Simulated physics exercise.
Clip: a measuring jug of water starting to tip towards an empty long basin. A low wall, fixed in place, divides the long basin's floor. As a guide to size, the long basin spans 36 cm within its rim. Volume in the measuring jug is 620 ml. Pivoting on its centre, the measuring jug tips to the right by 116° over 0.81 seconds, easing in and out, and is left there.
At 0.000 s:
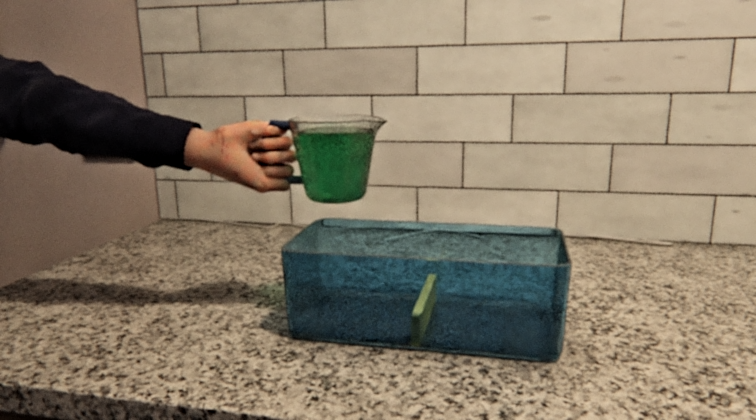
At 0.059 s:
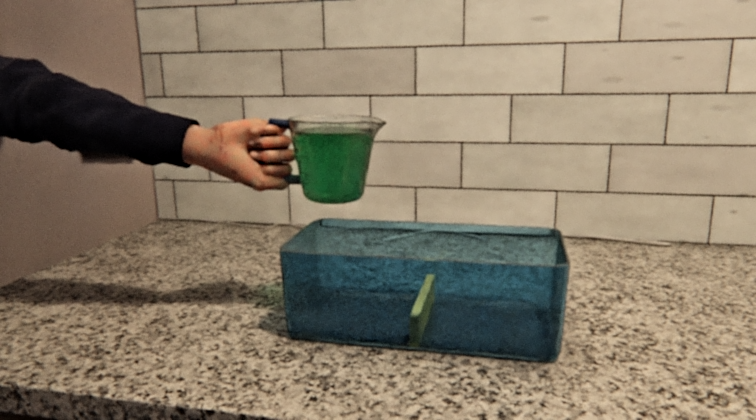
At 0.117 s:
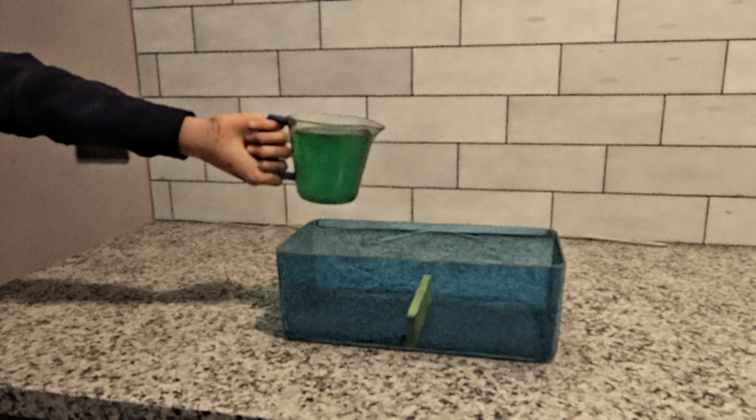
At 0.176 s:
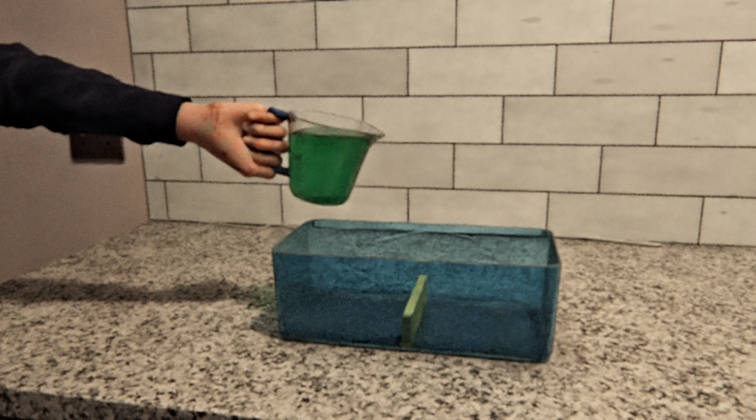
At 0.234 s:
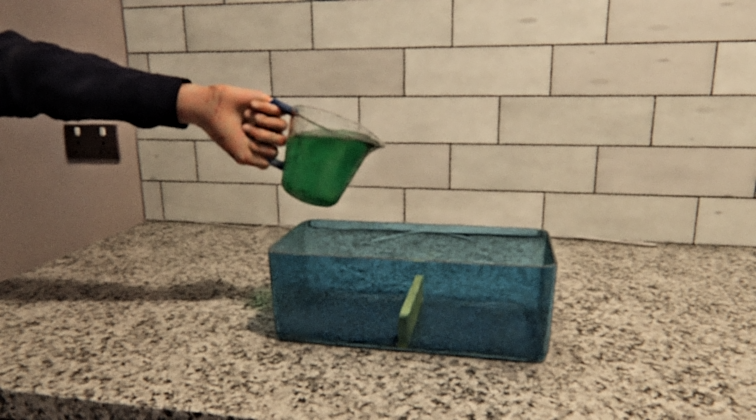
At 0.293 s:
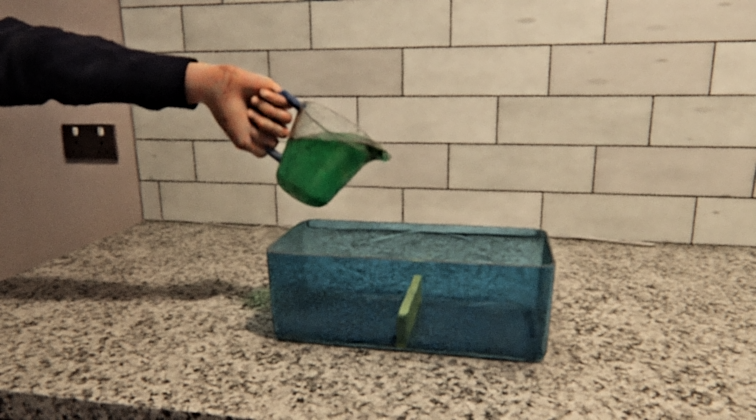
A clear measuring jug of green liquid, held by a hand reaching in from the left, tilts slowly and then more steeply to the right above a long blue basin with a low green wall inside, the liquid reaching the jug's spout.
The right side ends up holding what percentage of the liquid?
About 42 in every hundred parts.
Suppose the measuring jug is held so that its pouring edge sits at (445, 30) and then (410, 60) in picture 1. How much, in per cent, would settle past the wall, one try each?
Try 1: Approx. 85 %; try 2: Approx. 85 %.
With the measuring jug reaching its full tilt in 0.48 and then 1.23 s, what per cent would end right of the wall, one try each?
I'd say 30 percent on the first go, 60 percent on the next.
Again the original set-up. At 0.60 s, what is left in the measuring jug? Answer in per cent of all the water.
36 %.
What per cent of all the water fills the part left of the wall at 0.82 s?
Roughly 56 percent.
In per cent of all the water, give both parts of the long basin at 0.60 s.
Lab note: Left near 12 %, right near 30.
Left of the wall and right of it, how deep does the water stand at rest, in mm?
Final reading - left some 14 mm, right some 10 mm.
After 0.60 s the tilt is 97° and 37 per cent is still to pour, 12 is left of the wall and 31 right of it.
After 0.82 s the tilt is 116° and 2 per cent is still to pour, 55 is left of the wall and 41 right of it.
After 1.06 s the tilt is 116° and 0 per cent is still to pour, 57 is left of the wall and 41 right of it.
After 1.31 s the tilt is 116° and 0 per cent is still to pour, 58 is left of the wall and 41 right of it.
In the end 58 per cent lies left of the wall, 42 right of it and 1 outside.
